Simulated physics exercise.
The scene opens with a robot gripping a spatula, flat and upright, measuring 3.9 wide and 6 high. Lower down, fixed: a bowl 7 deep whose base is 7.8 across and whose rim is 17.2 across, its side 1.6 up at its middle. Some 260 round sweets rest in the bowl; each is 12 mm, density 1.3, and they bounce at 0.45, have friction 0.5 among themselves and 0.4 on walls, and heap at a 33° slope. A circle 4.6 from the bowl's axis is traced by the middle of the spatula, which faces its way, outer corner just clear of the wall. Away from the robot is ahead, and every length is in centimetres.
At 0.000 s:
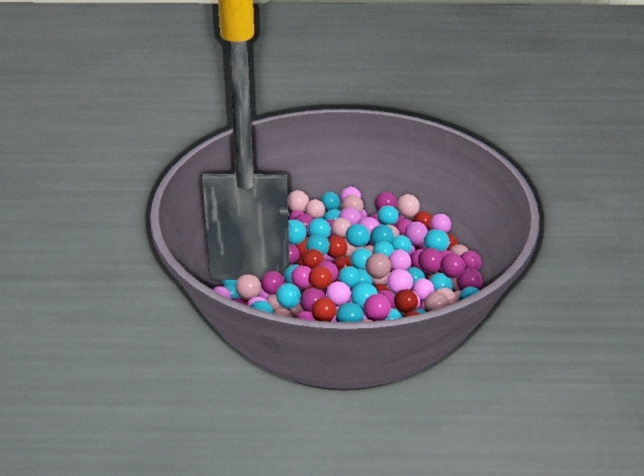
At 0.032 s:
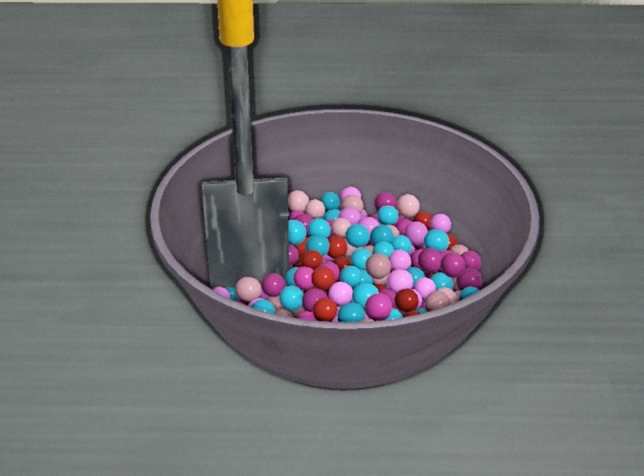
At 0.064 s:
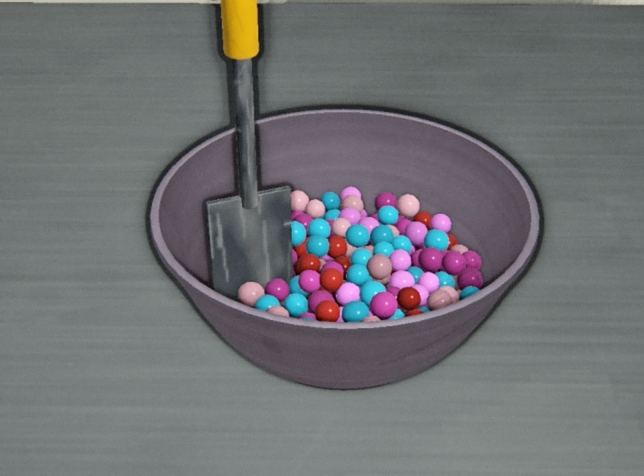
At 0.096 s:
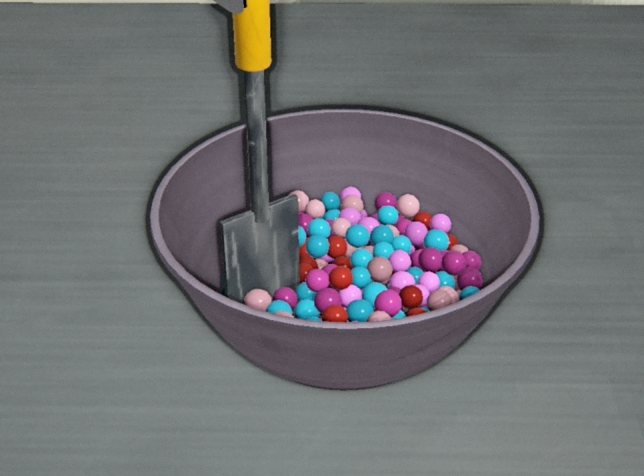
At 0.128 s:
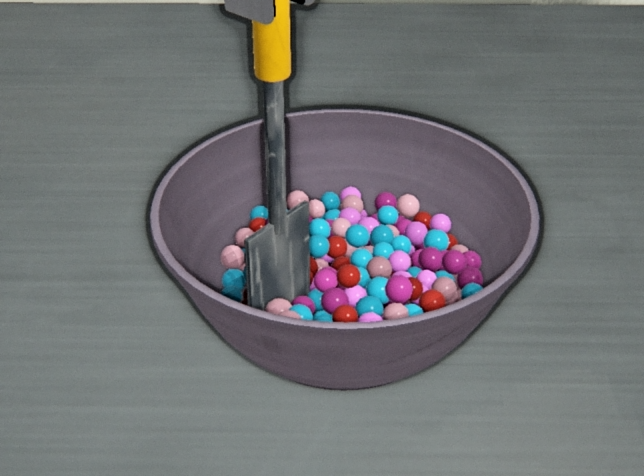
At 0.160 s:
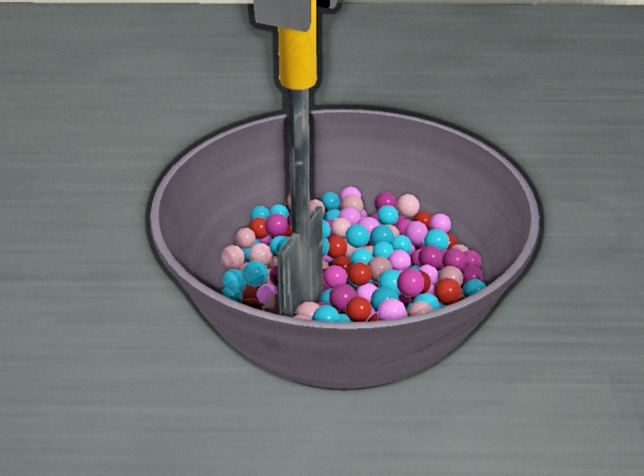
Yellow-handled spatula in a robot's grip sweeping rightward and turning edge-on through colourful round sweets in a purple bowl.
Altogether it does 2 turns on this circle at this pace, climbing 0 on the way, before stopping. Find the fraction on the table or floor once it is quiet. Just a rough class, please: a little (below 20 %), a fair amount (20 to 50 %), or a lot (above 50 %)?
A little.
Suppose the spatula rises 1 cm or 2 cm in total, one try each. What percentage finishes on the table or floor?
Around 5 percent, then 5 percent.
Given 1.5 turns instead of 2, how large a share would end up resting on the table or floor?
Estimate: About 5 percent.
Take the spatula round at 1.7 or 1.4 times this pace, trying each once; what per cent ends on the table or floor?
It would be some 25 and 20 percent respectively.
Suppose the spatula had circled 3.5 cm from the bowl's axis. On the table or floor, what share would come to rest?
It would be close to 0 per cent then.
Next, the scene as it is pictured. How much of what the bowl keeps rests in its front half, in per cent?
I'd put it near 70 per cent.
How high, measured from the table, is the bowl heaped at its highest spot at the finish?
7.0 cm, give or take.
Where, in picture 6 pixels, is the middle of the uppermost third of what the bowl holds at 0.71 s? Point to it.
Look near (234, 228) for its middle.
After 0.71 s, 324° round, highest piece 8 above the table; 253 in the bowl, 5 on the table or floor, 2 in flight or on the tool.
After 1.26 s, 222° round, highest piece 8 above the table; 239 in the bowl, 14 on the table or floor, 7 in flight or on the tool.
After 1.74 s, 0° round, highest piece 7 above the table; 229 in the bowl, 31 on the table or floor.
After 2.44 s, 0° round, highest piece 7 above the table; 229 in the bowl, 31 on the table or floor.
In the end, 229 in the bowl, 31 on the table or floor. That is 12 % on the table or floor.
